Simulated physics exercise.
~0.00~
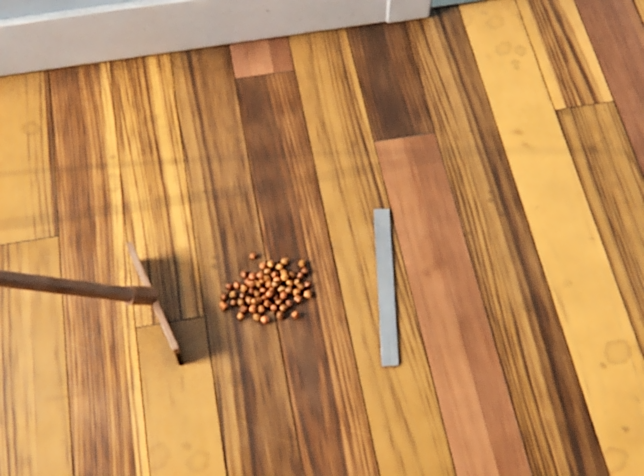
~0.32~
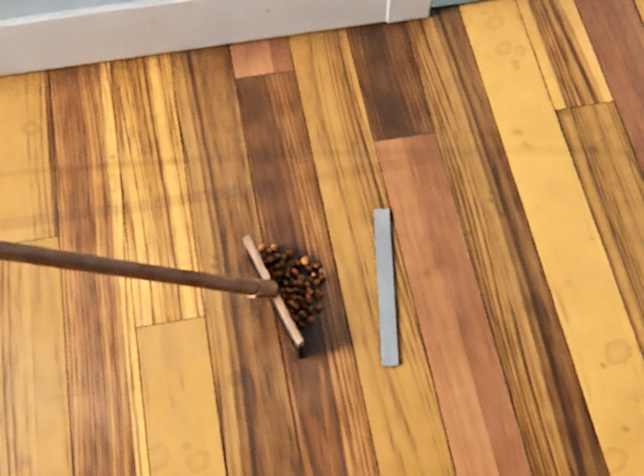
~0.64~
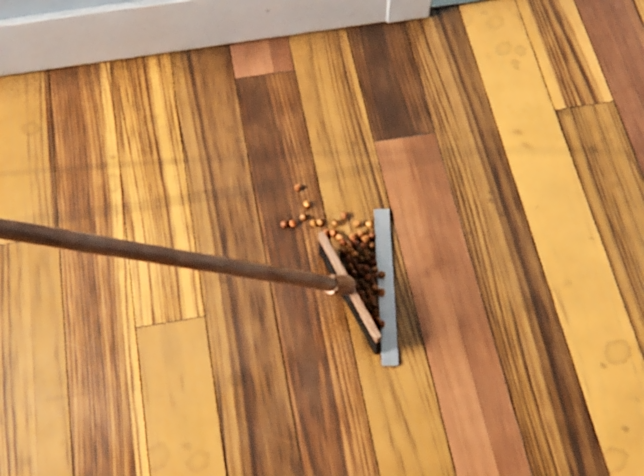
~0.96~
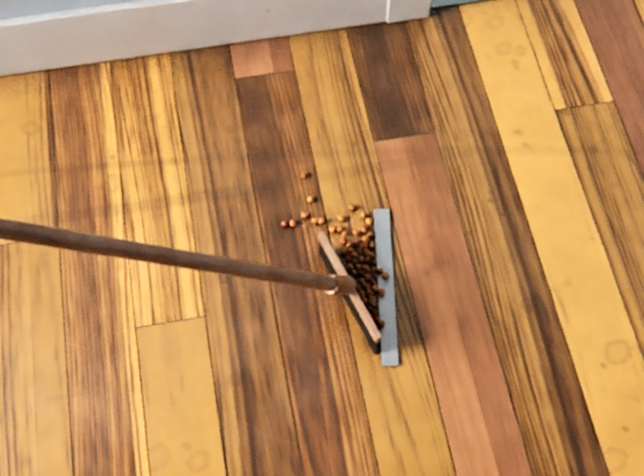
A squeegee pushes a pile of hazelnuts right until they bunch against a grey strip.
